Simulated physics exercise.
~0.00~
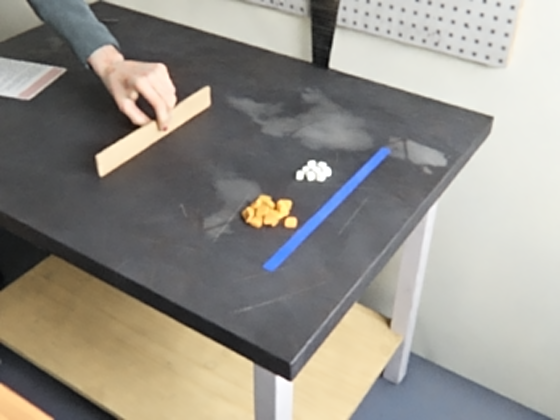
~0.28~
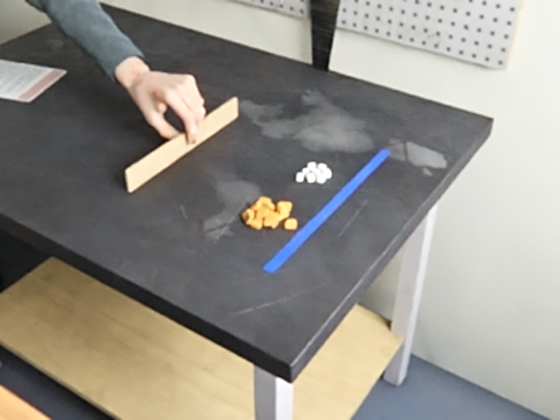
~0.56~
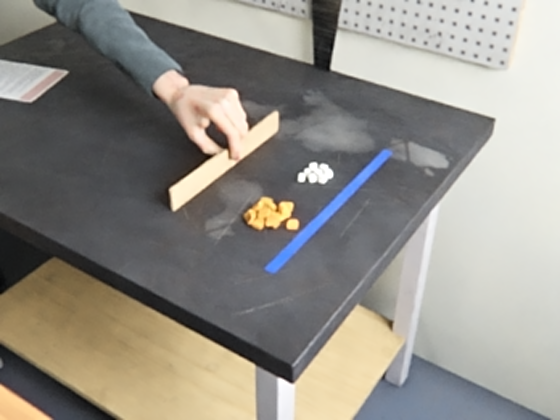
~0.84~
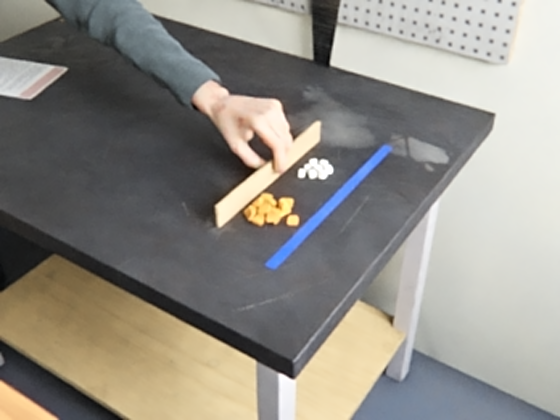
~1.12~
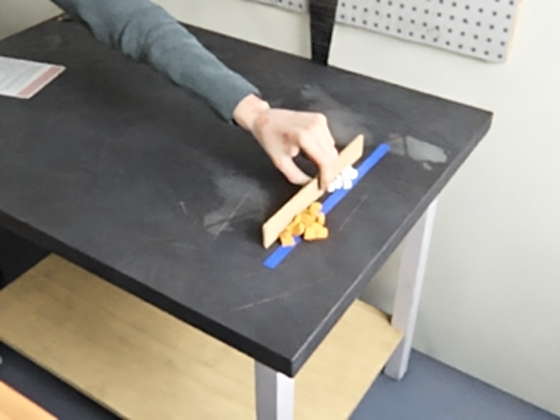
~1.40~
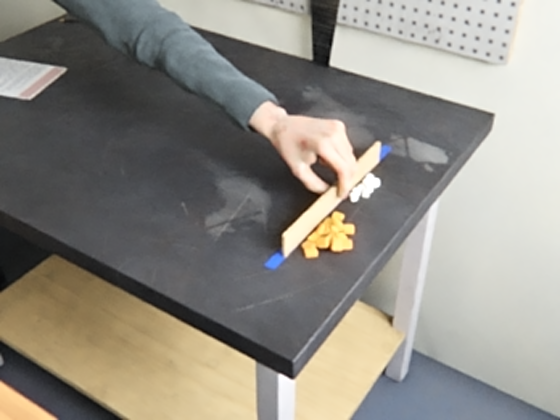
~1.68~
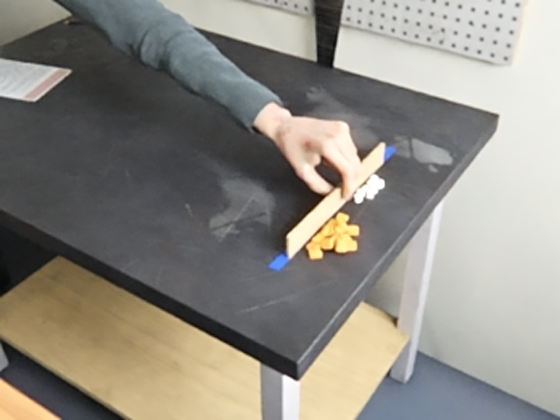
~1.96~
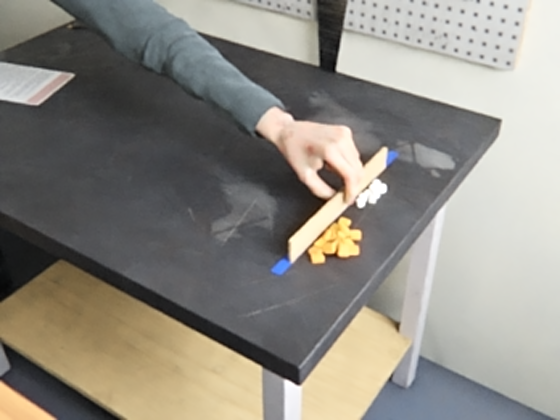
The footage shows a hand sliding an upright tan strip rightward across a dark tabletop until it meets a small pile of orange pieces and a smaller pile of white ones, pushing both over a blue tape line. The strip stops at the tape, with both piles still on the table.
